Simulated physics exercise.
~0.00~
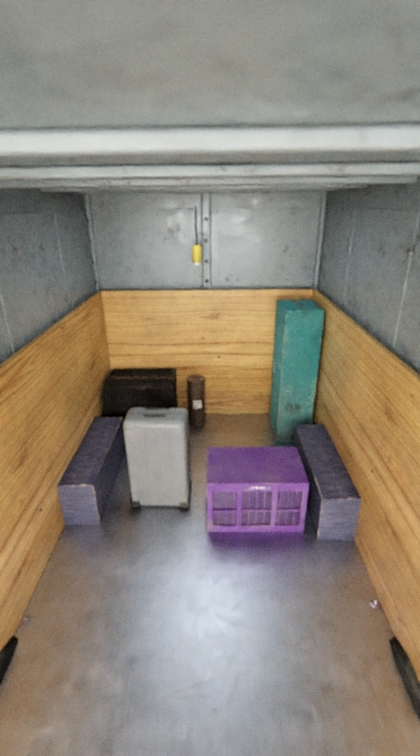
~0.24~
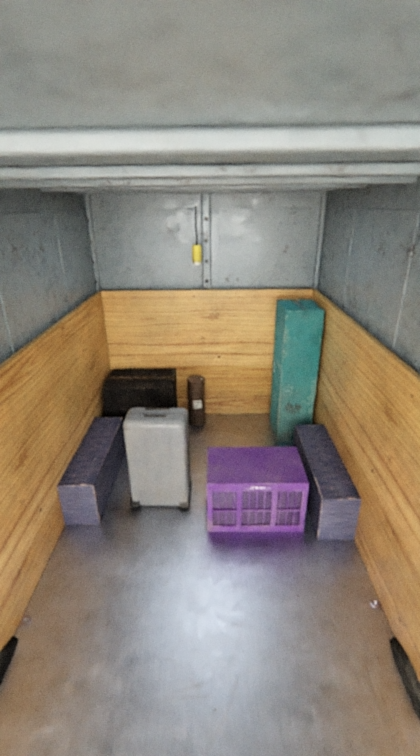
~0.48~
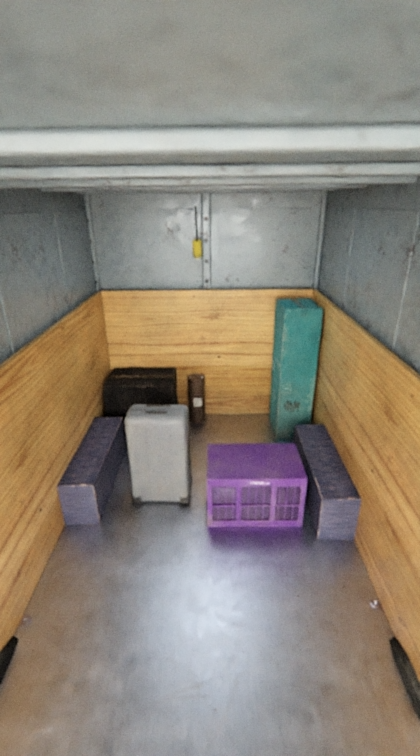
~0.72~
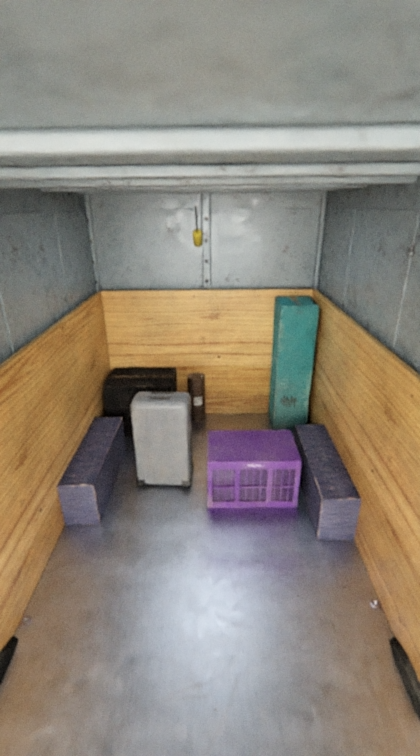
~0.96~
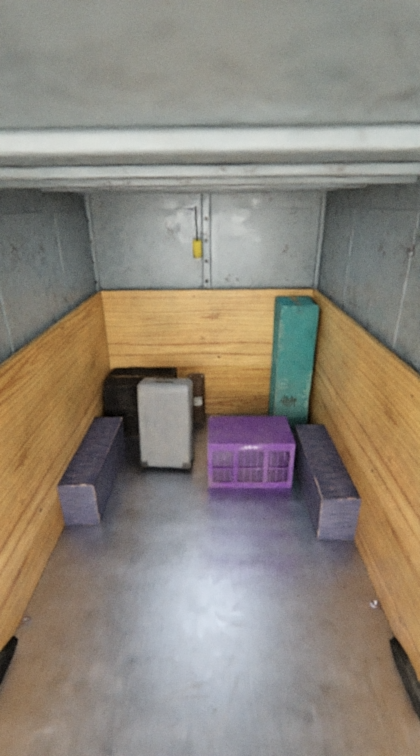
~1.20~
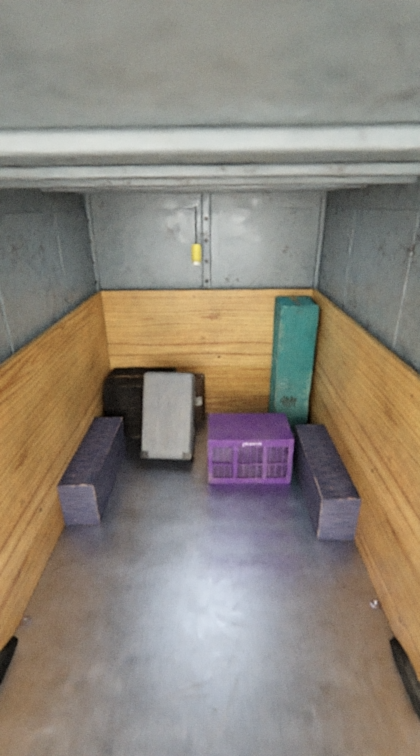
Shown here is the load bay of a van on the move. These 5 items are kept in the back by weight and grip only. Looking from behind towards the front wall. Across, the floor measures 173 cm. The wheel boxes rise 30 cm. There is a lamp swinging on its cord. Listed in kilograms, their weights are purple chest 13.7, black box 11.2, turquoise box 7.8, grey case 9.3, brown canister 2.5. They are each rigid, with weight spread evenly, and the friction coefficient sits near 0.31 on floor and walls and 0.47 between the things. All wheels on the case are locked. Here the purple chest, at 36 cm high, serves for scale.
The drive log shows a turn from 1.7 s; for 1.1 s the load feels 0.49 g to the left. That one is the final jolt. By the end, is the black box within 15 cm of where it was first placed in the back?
Yes, it is that close.
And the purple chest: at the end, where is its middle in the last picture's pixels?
About (209, 448).
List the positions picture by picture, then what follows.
Steady run; black box (143, 403); purple chest (254, 488), in the first picture.
Force 0.30 g forwards; grey case (159, 458); brown canister (197, 401), in the second picture.
Force 0.54 g forwards; purple chest (253, 484) shifted 4 cm; turquoise box (293, 370) shifted 4 cm, in the third picture.
Force 0.39 g forwards; grey case (164, 439) shifted 21 cm; brown canister (197, 397) shifted 6 cm, in the fourth picture.
Steady run; grey case (167, 423) at 8° to upright; purple chest (248, 451) shifted 40 cm, in the fifth picture.
Steady run; black box (143, 401) shifted 3 cm; grey case (169, 415) at 27° to upright, in the sixth picture.
Around 2.10 s, force 0.49 g left; black box shifted 4 cm near (140, 401); grey case at 30° to upright; purple chest shifted 44 cm.
Around 2.30 s, force 0.49 g left; black box shifted 4 cm near (140, 402); grey case at 32° to upright; purple chest shifted 46 cm.
Around 2.40 s, force 0.49 g left; black box shifted 4 cm near (140, 402); grey case at 33° to upright; turquoise box at 25° to upright.
Around 2.60 s, force 0.39 g left; black box shifted 4 cm near (140, 401); turquoise box at 59° to upright; grey case at 33° to upright.
Finally (3.4 s), on their side or leaning hard in the back, turquoise box; not toppled but over 15 cm from the start, purple chest and grey case; the other 2 still in place (within 15 cm). In the last view, black box near (140, 402).
